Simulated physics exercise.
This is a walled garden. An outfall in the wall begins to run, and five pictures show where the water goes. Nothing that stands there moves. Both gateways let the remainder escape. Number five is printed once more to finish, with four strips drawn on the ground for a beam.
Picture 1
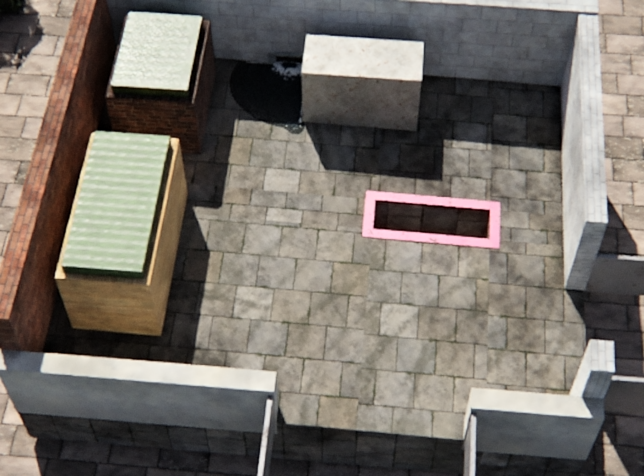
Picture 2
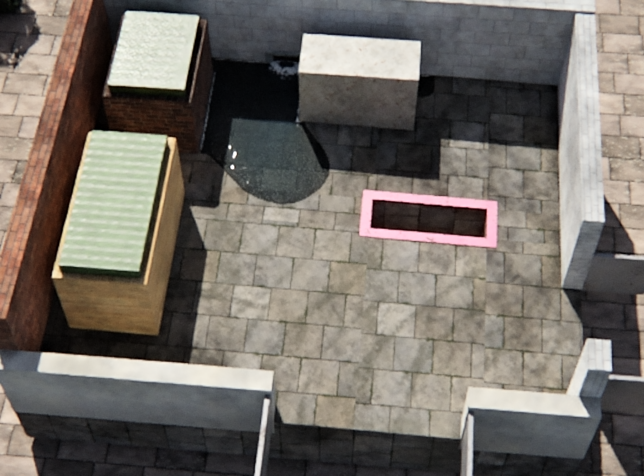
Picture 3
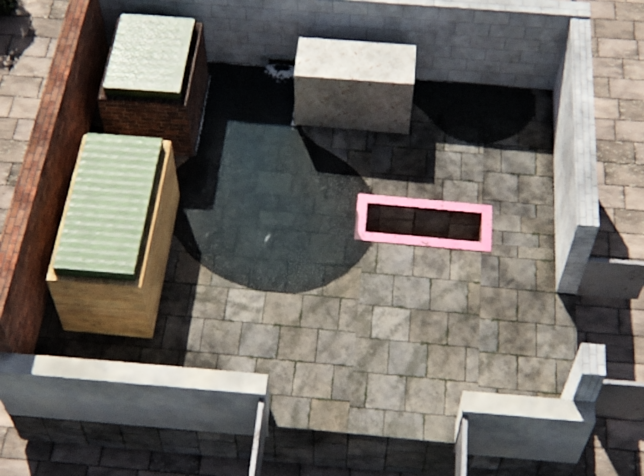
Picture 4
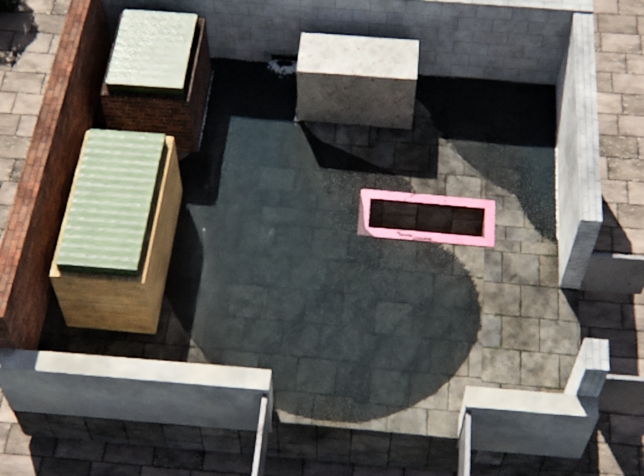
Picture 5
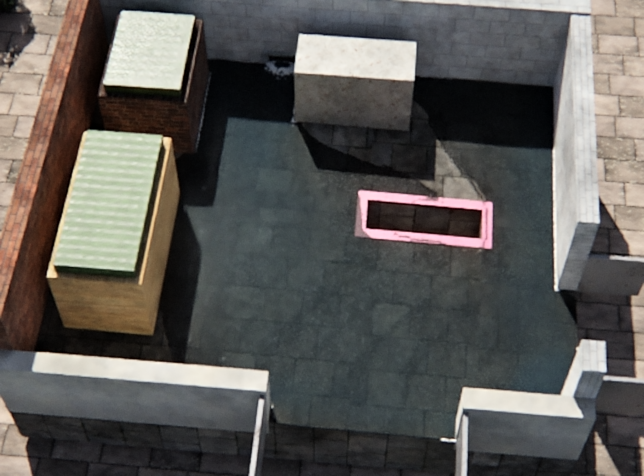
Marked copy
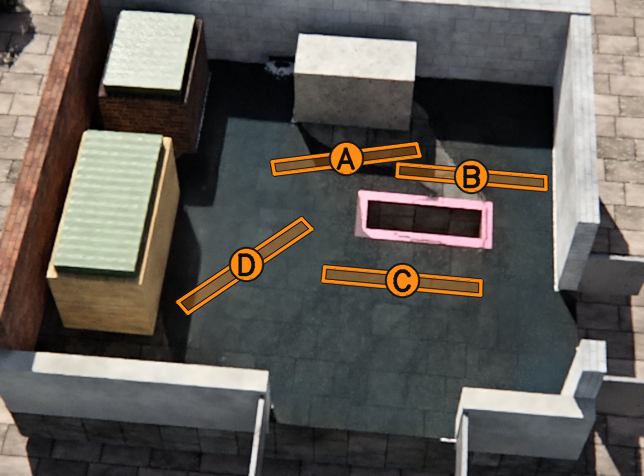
At the start, a small dark patch of water lies beside the pale block at the back of a paved walled garden. It widens across the paving past the green-topped boxes, passing behind the block to the right, then reaches the pink-rimmed gully and covers most of the ground, up to the front openings.
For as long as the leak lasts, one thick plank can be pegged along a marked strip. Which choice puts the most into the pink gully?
D works best here.
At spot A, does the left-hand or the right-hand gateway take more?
The right gate.
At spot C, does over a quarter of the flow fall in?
No, it does not.
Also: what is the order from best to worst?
D, C, B, A.
On the marked copy, A from (273, 167) to (418, 149); B from (397, 170) to (545, 183); C from (323, 273) to (480, 288); D from (182, 307) to (306, 223).
For spot A, about 3 % of the stream runs into the pink gully, about 97 % out by the gates.
For spot B, about 12 % of the stream runs into the pink gully, about 87 % out by the gates.
For spot C, about 18 % of the stream runs into the pink gully, about 82 % out by the gates.
For spot D, about 40 % of the stream runs into the pink gully, about 60 % out by the gates.
